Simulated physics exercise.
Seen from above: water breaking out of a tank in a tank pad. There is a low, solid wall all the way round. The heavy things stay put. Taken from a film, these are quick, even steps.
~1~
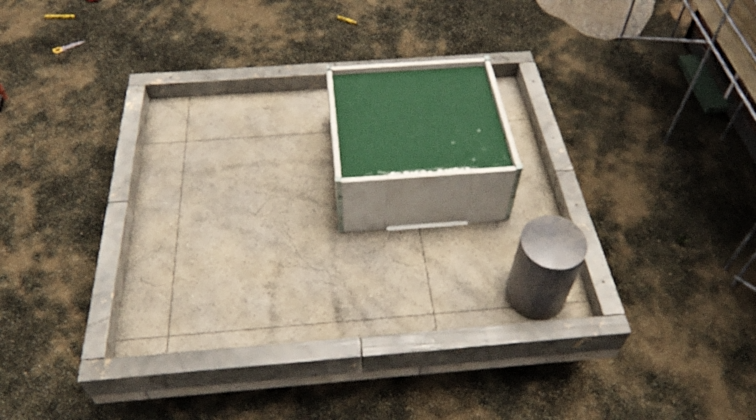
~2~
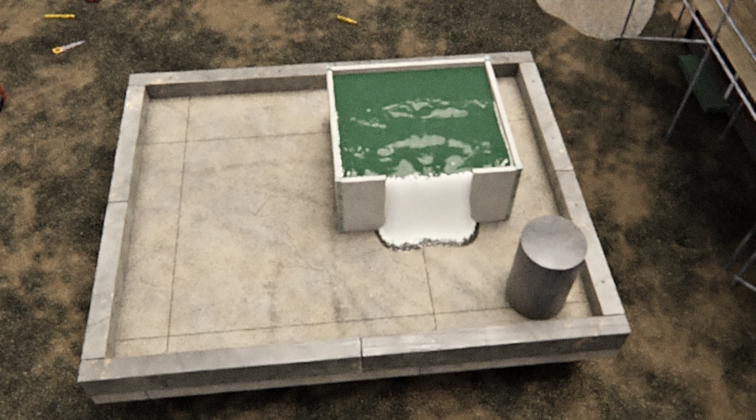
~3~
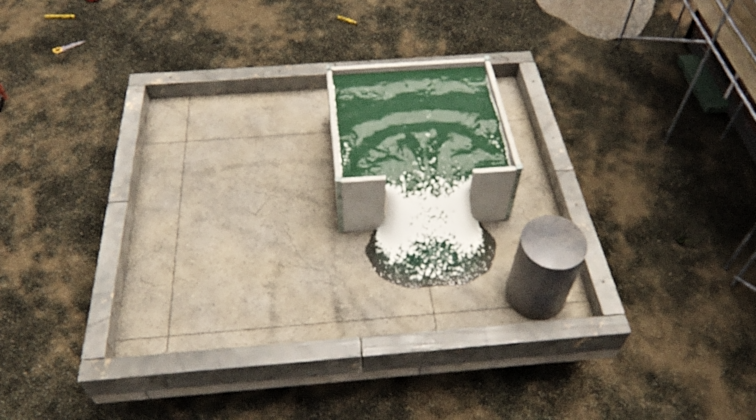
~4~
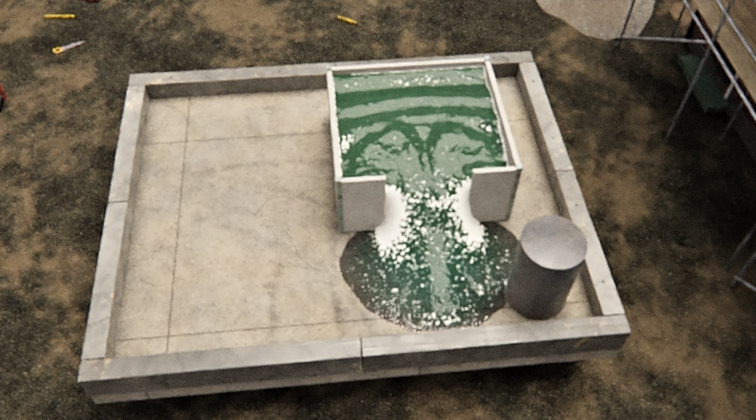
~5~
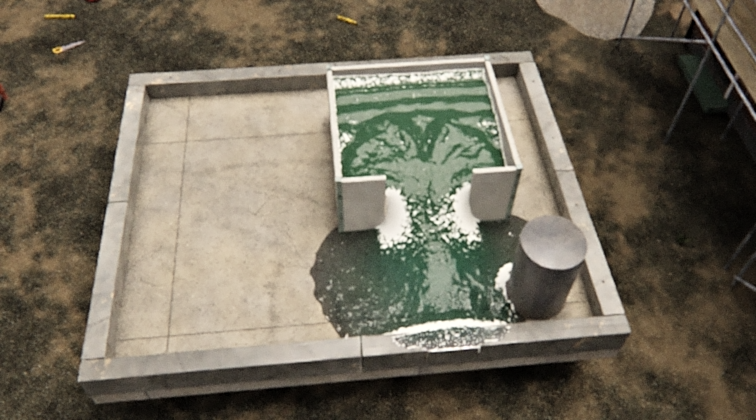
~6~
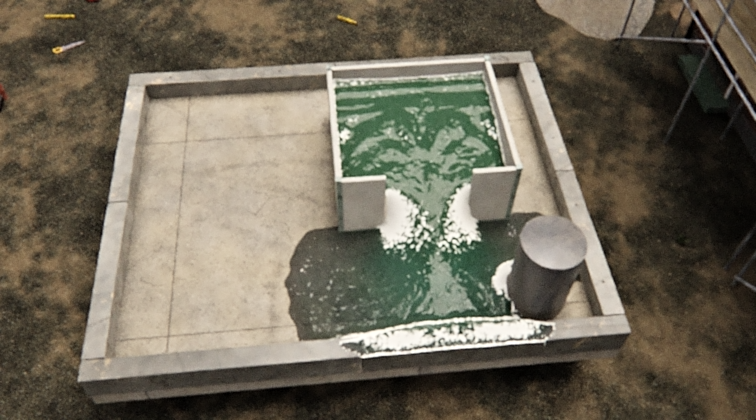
Green water burst through a gap in the front of a square tank, foaming white, then fanned out across the pale floor, reached a grey cylinder and splashed along the low front wall.
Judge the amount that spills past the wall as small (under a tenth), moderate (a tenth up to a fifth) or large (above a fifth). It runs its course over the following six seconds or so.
It is moderate.
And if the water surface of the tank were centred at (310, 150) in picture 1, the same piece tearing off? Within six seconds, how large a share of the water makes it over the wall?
Near 14 in a hundred, I reckon.
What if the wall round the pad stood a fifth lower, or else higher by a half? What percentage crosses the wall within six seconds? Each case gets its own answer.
22 % then 4 %.
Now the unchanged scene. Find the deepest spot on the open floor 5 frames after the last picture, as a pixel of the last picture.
About at (458, 338).
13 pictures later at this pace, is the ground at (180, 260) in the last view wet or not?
Drenched.
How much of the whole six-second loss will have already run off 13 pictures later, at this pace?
It comes to around 85 per cent.
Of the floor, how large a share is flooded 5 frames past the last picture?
Some 35 per cent.
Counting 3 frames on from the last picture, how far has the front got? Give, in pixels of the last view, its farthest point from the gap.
Close to (214, 359).
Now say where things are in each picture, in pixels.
The first picture shows still water in the water tank at (418, 120).
In the second picture, the front is at (472, 232), out from the gap at (426, 208).
In the third picture, the front is at (484, 264), out from the gap at (426, 208).
In the fourth picture, the front is at a hidden place, out from the gap at (426, 209).
In the fifth picture, water pours out at (426, 209) and has run to a hidden place.
In the sixth picture, the front is at a hidden place, out from the gap at (426, 208).
A moment on, water covers 25 % of the floor; the low wall has let 1 % over.
Next, water covers 30 % of the floor; the low wall has let 3 % over.
Then, water covers 45 % of the floor; the low wall has let 12 % over.
Later, water covers 70 % of the floor; the low wall has let 14 % over.
In the end, water covers 80 % of the floor; the low wall has let 14 % over.
